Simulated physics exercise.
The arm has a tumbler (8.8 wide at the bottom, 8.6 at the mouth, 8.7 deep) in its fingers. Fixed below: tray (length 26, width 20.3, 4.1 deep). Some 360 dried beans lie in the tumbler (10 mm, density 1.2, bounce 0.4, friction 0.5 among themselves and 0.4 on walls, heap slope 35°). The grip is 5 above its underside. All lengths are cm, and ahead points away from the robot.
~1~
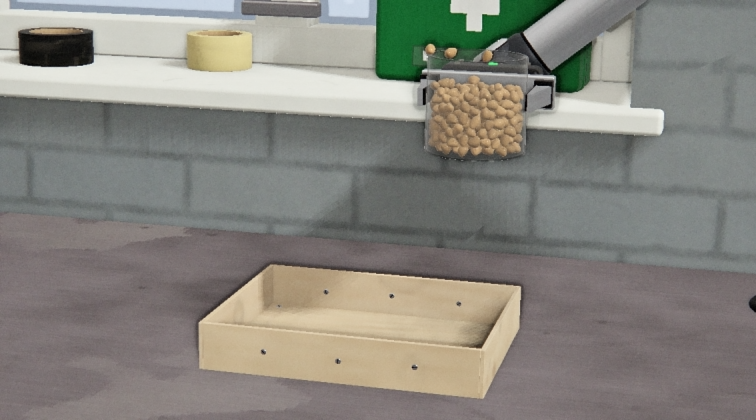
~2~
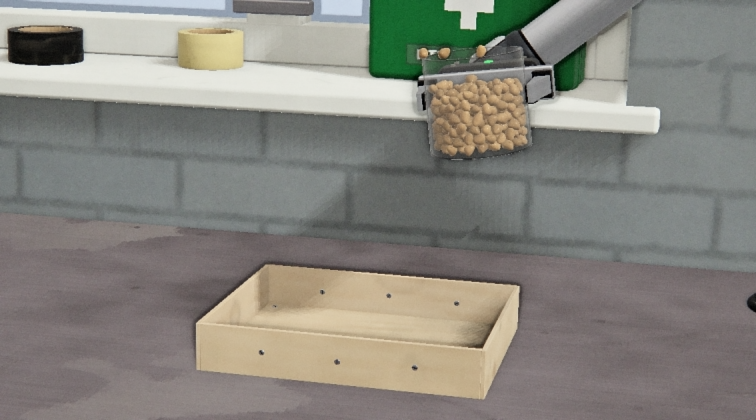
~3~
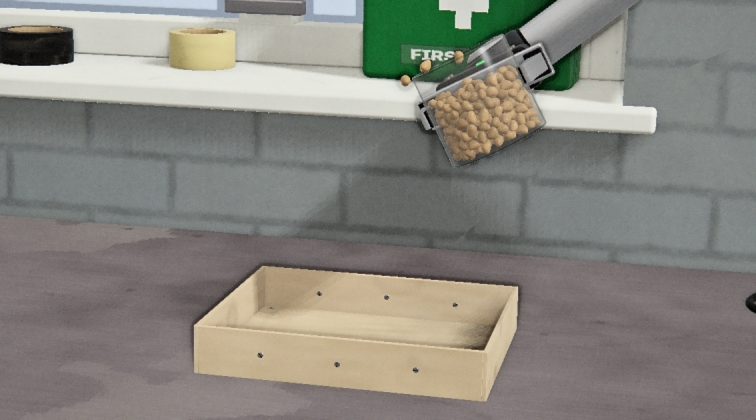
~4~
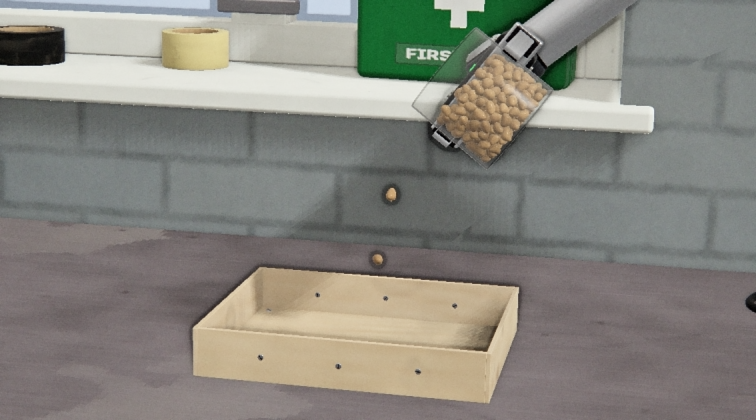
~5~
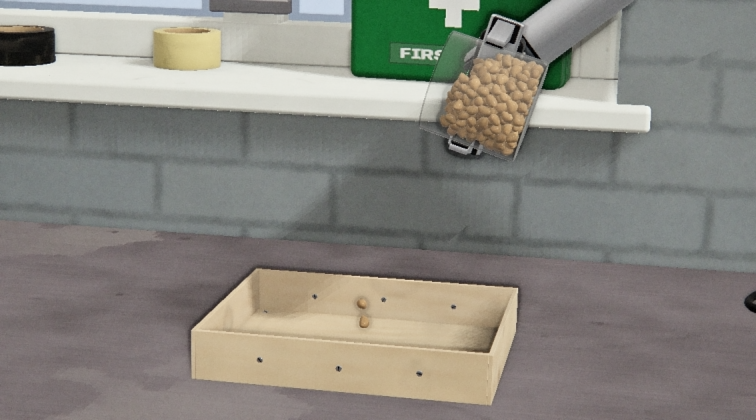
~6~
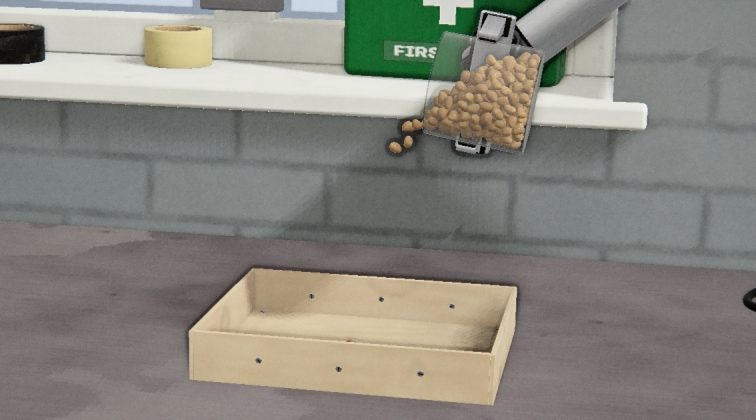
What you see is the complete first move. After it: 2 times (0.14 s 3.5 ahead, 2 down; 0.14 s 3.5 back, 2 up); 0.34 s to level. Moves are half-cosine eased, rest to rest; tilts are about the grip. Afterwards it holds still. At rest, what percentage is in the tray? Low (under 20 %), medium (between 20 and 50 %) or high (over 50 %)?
Share in the tray: Medium (between 20 and 50 %).
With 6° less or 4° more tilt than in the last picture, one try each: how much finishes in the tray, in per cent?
Some 10 and 40 per cent.
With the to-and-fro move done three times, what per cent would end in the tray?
In that case some 35 per cent.
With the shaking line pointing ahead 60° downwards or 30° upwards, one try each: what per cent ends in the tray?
About 5 and 60 per cent.
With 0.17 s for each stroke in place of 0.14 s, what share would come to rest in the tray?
Then about 15 per cent.
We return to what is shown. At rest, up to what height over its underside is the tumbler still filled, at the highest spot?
Roughly 7.0 cm.
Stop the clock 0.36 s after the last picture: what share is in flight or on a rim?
Roughly 7 per cent.
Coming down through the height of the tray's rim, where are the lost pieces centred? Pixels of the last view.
Around (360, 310).
Then, 0.36 s on, tilted 81° forward, highest piece 25 above the table; 310 in the tumbler, 20 in the tray, 25 in flight or on a rim.
Then, 0.72 s on, tilted 44° forward, highest piece 26 above the table; 251 in the tumbler, 101 in the tray, 3 in flight or on a rim.
Then, 1.10 s on, level, highest piece 28 above the table; 250 in the tumbler, 105 in the tray.
Then, 2.15 s on, level, highest piece 27 above the table; 250 in the tumbler, 105 in the tray.
In the end, 250 in the tumbler, 105 in the tray. That is 30 % in the tray.
